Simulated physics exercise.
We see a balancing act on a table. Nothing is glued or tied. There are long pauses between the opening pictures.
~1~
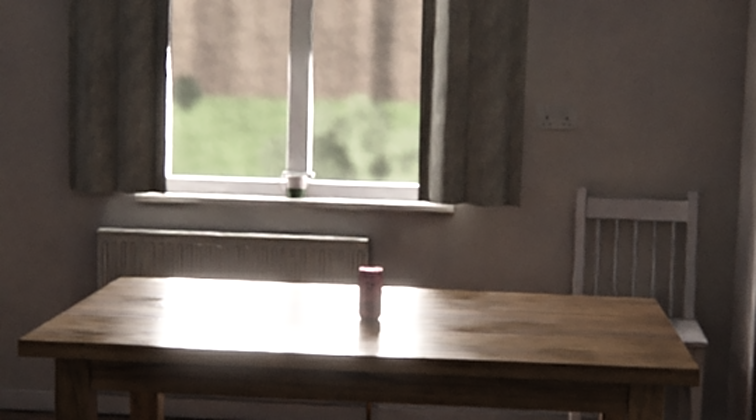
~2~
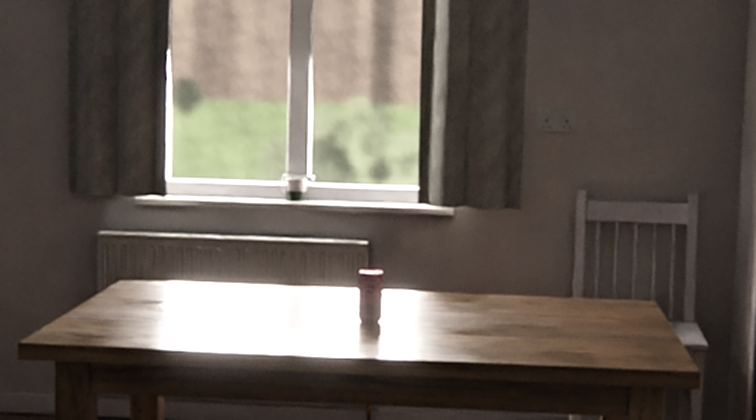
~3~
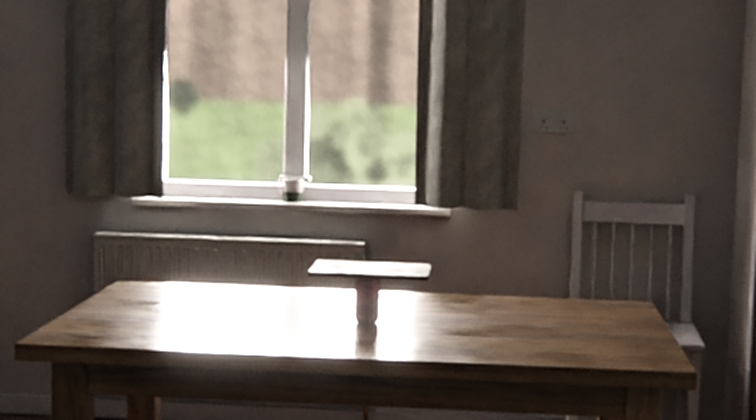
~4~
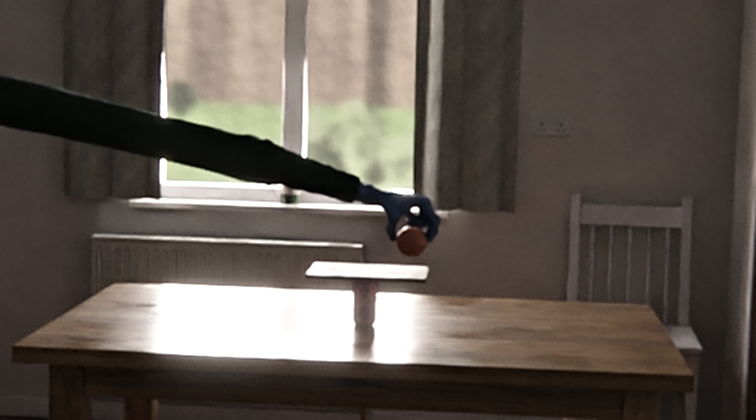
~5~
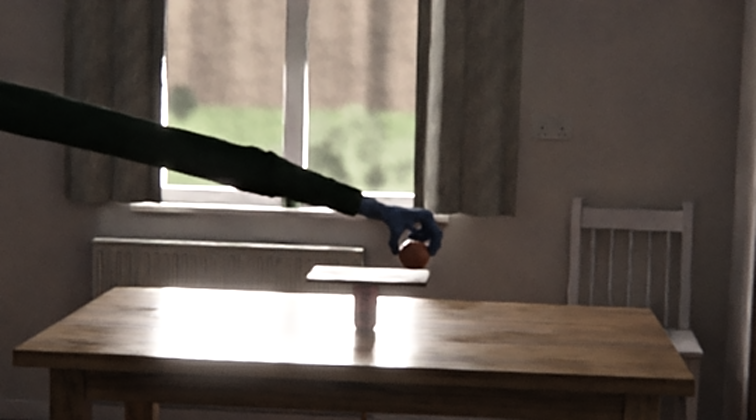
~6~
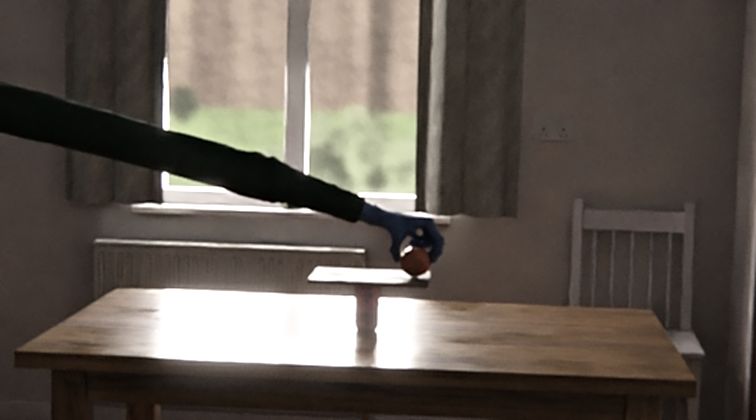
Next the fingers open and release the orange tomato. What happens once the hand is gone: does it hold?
Outcome: The stack comes apart.
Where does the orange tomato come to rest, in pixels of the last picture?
Around (457, 319).
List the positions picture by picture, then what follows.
In the first frame, the last thing is not in view yet; pink can (370, 294).
In the second frame, the last thing is not in view yet; pink can (370, 297).
In the third frame, the last thing is not in view yet; pink can (367, 298).
The fourth frame shows still above its spot; orange tomato (412, 241); pink can (365, 300).
The fifth frame shows still above its spot; orange tomato (414, 255); pink can (366, 304).
The sixth frame shows in place under the hand; orange tomato (416, 262); pink can (367, 305).
Then, 0.50 s after the last picture, orange tomato now fallen; brown board tipped 63° from how it was.
Then, 0.70 s after the last picture, brown board tipped 46° from how it was; pink can tipped 4° from how it was.
At rest, fallen, orange tomato and brown board; pink can in place. Seen from the same camera at the end, orange tomato near (457, 319). The stack gives way.
